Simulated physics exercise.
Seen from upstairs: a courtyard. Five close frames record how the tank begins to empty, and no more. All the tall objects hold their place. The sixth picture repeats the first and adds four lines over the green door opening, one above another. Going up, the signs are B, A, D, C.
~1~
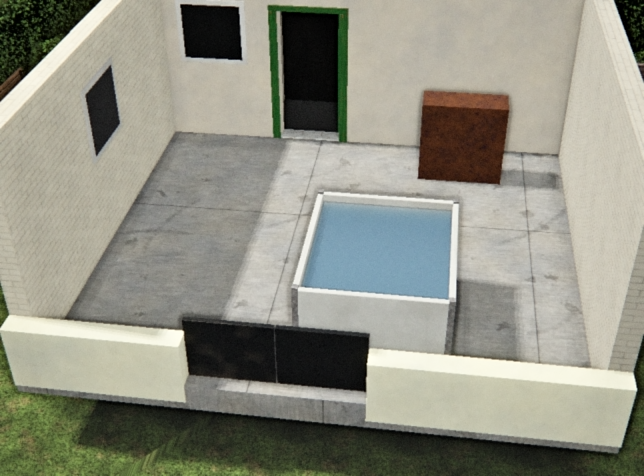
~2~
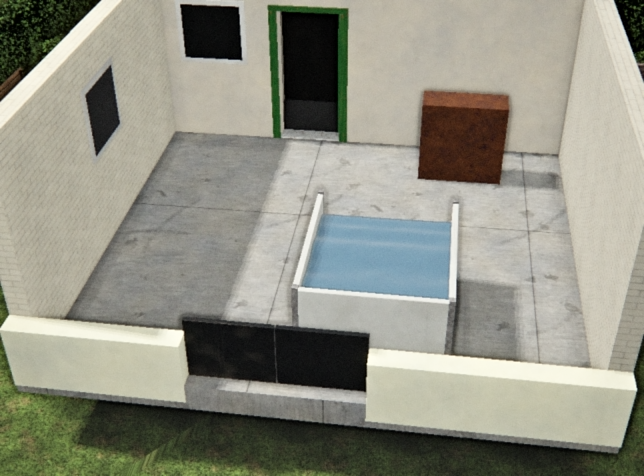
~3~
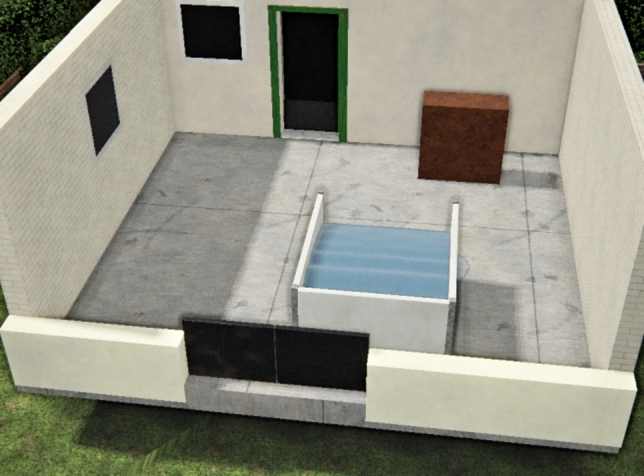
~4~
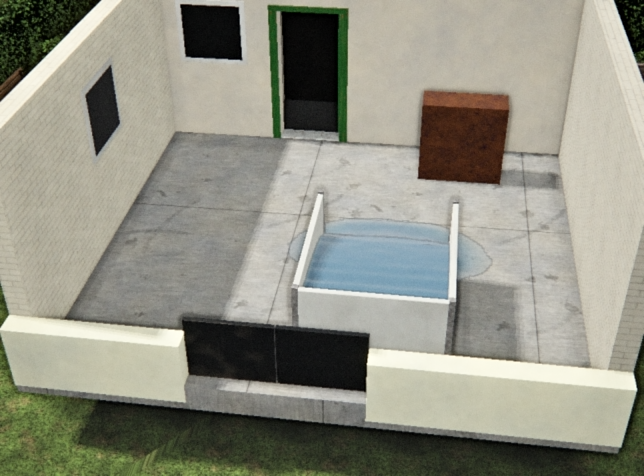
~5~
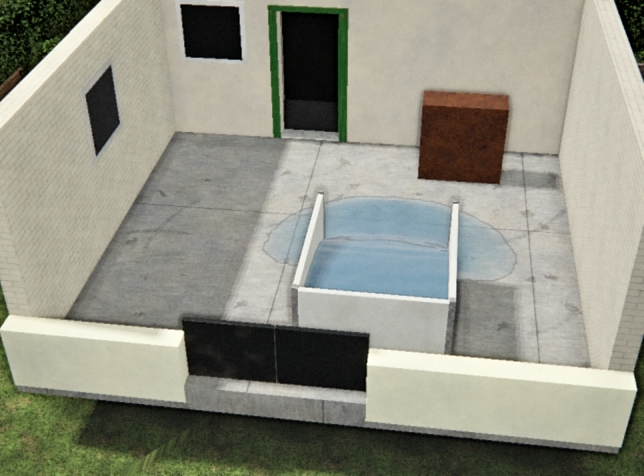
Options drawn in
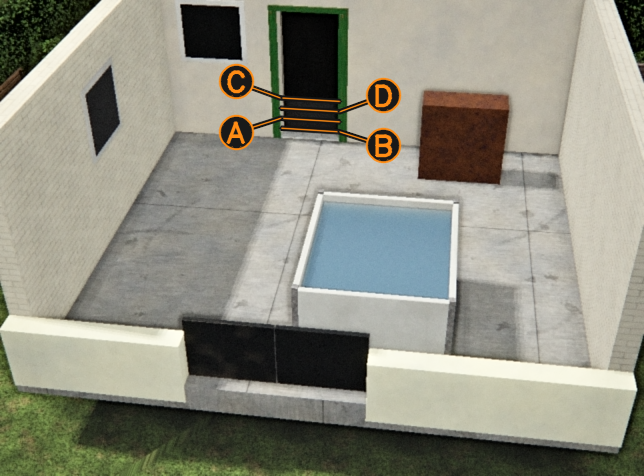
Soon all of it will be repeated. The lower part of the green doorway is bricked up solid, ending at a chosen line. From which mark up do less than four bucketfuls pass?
It is A.
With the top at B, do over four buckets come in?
Yes.
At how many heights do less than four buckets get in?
Three of them.
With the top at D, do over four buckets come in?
No, not at all.
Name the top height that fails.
Height B.
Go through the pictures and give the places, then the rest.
Water in the tank at rest, its middle at (381, 249); foot of the green doorway at (310, 139); shut gate at (276, 336).
Water covers 2 % of the ground, its front hidden from here.
Water covers 4 % of the ground, its front hidden from here.
Water covers 9 % of the ground, its front hidden from here.
Water covers 15 % of the ground and shows as far out as (351, 199).
On the marked copy, A at (310, 120); B at (310, 130); C at (309, 99); D at (310, 109); from the bottom up B, A, D, C.
Choosing A, a bucket or two gets in.
Choosing B, about 12 bucketfuls get in.
Choosing C, nothing gets over.
Choosing D, nothing gets over.
